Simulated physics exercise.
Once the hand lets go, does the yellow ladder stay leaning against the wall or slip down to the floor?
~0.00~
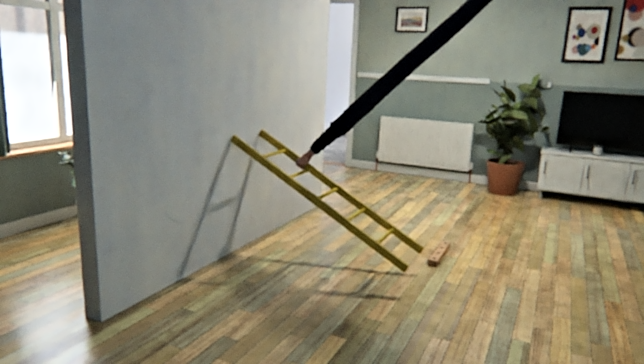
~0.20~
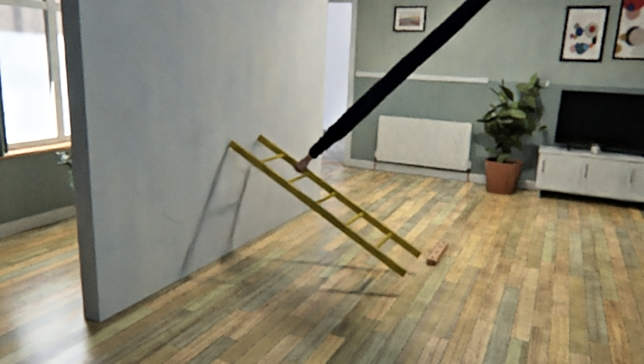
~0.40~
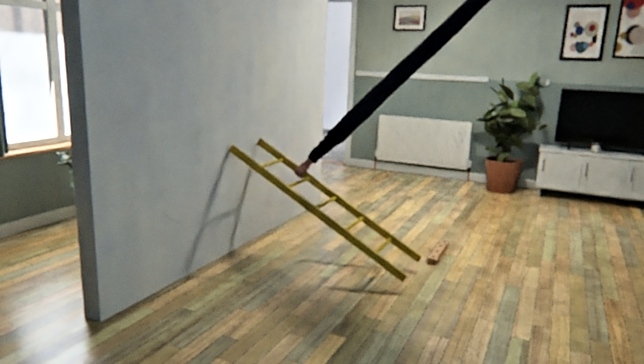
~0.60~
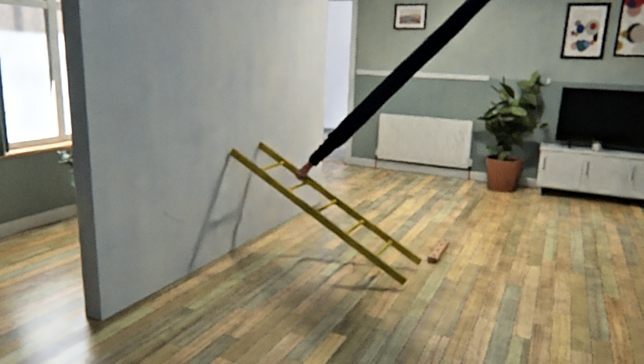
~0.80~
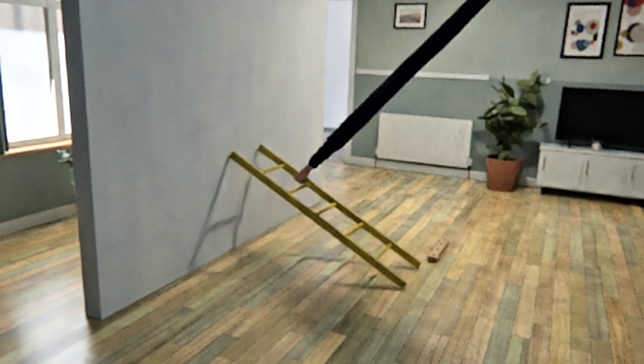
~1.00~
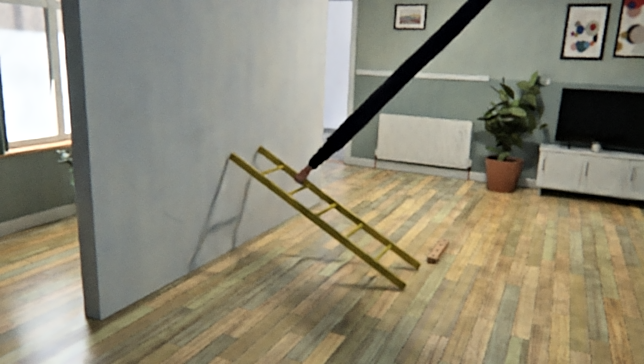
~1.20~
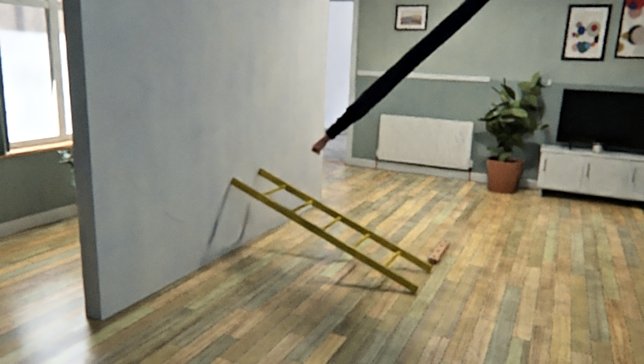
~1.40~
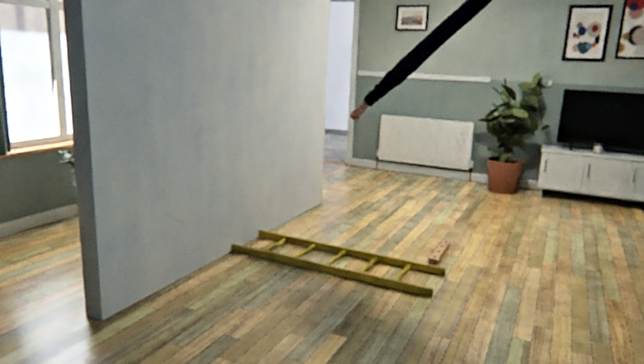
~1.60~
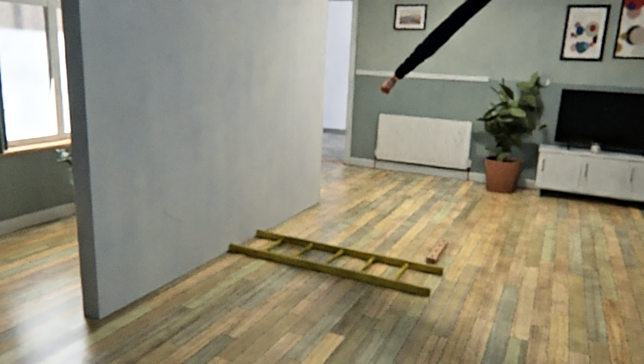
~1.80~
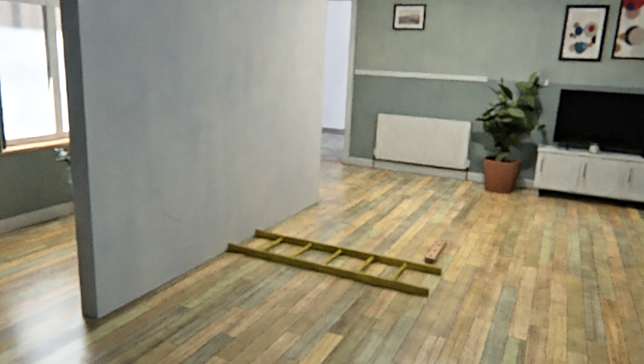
The yellow ladder slips down, its feet sliding away from the wall until it lies flat on the floor.
